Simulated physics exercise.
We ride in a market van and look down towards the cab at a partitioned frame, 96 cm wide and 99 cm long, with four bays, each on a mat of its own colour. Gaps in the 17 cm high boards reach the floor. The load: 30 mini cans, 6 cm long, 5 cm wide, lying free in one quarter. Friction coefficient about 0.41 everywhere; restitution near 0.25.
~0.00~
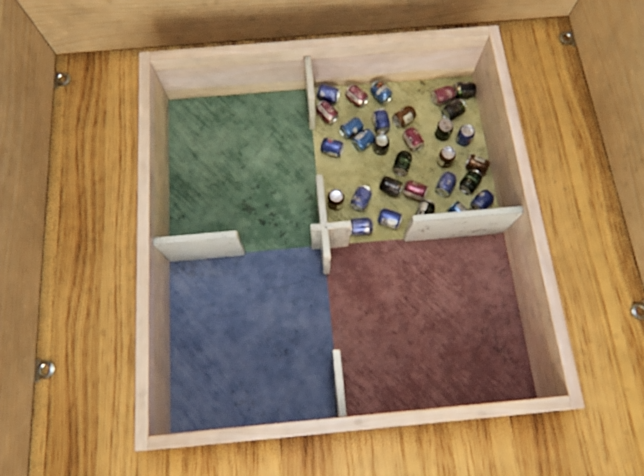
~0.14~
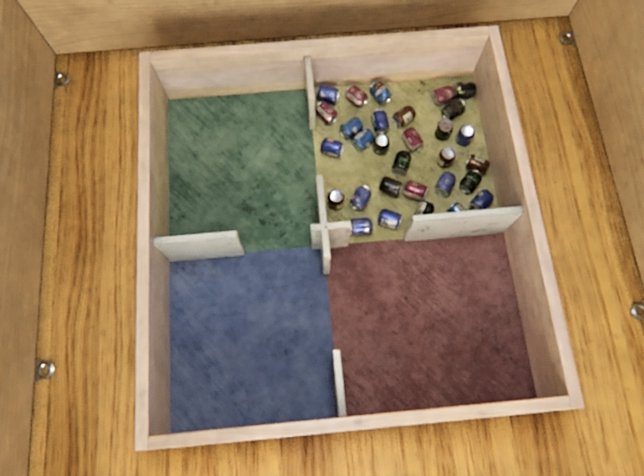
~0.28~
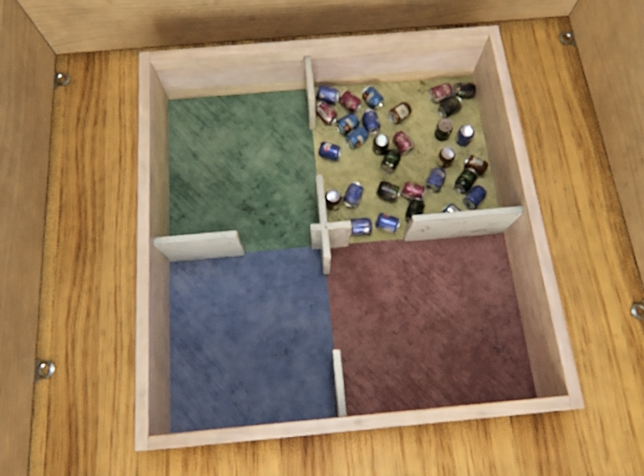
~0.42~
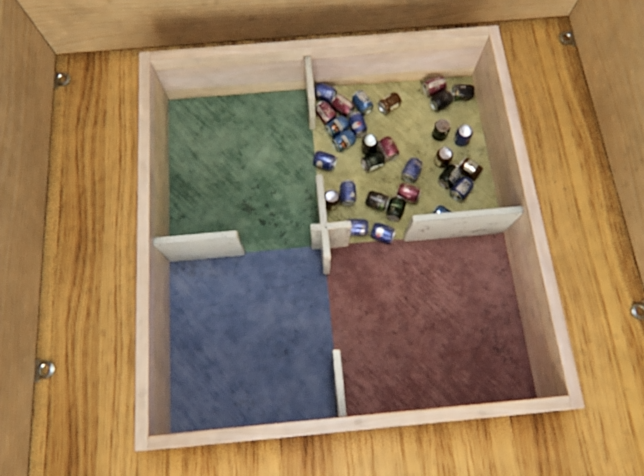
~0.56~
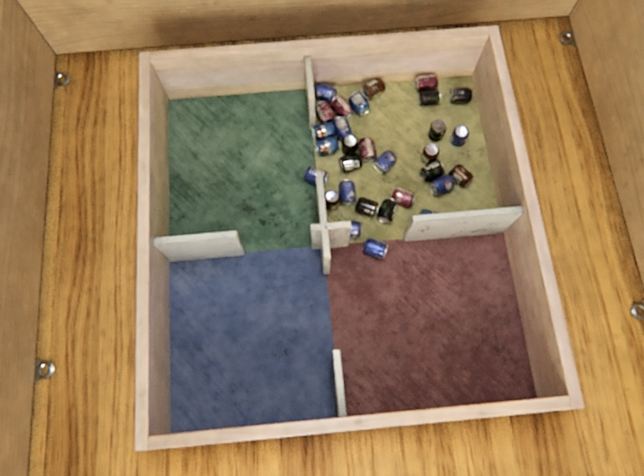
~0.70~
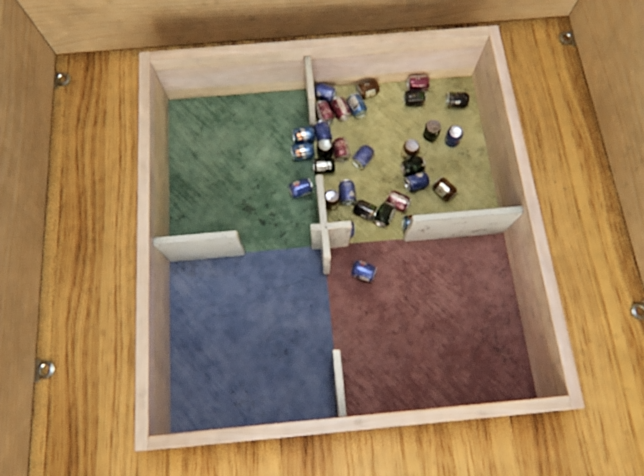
Small cans in blue, red, black and brown slide leftward and slightly downward across the yellow mat, bunching near the white divider, until a few pass through its gap onto the green mat and one crosses onto the red. The pale wooden frame around them holds green at upper left, yellow at upper right, blue at lower left and red at lower right. The steady view looks down on it inside a wood-floored, wood-sided space.
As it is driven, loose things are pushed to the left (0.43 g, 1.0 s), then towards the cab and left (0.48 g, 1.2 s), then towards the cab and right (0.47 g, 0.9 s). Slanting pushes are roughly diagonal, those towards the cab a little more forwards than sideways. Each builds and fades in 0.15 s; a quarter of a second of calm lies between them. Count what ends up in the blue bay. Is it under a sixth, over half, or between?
In the end under a sixth of them are in the blue bay.
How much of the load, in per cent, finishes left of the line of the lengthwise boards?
Some 40 per cent.
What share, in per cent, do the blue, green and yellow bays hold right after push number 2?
By then: Blue 0, green 40, yellow 60 per cent.
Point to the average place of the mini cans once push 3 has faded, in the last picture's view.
Around (324, 107).
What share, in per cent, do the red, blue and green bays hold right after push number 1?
By then: Red 0, blue 0, green 30 per cent.
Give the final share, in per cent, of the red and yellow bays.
Red 0, yellow 60 per cent.
After push 1 (1.24 s), 1 in the blue bay, 8 in the green bay and 21 in the yellow bay.
After push 2 (2.69 s), 13 in the green bay and 17 in the yellow bay.
After push 3 (3.84 s), 12 in the green bay and 18 in the yellow bay.
Outcome (at 4.16 s), 12 in the green bay and 18 in the yellow bay. Asked share, 0 of 30, 0 per cent.
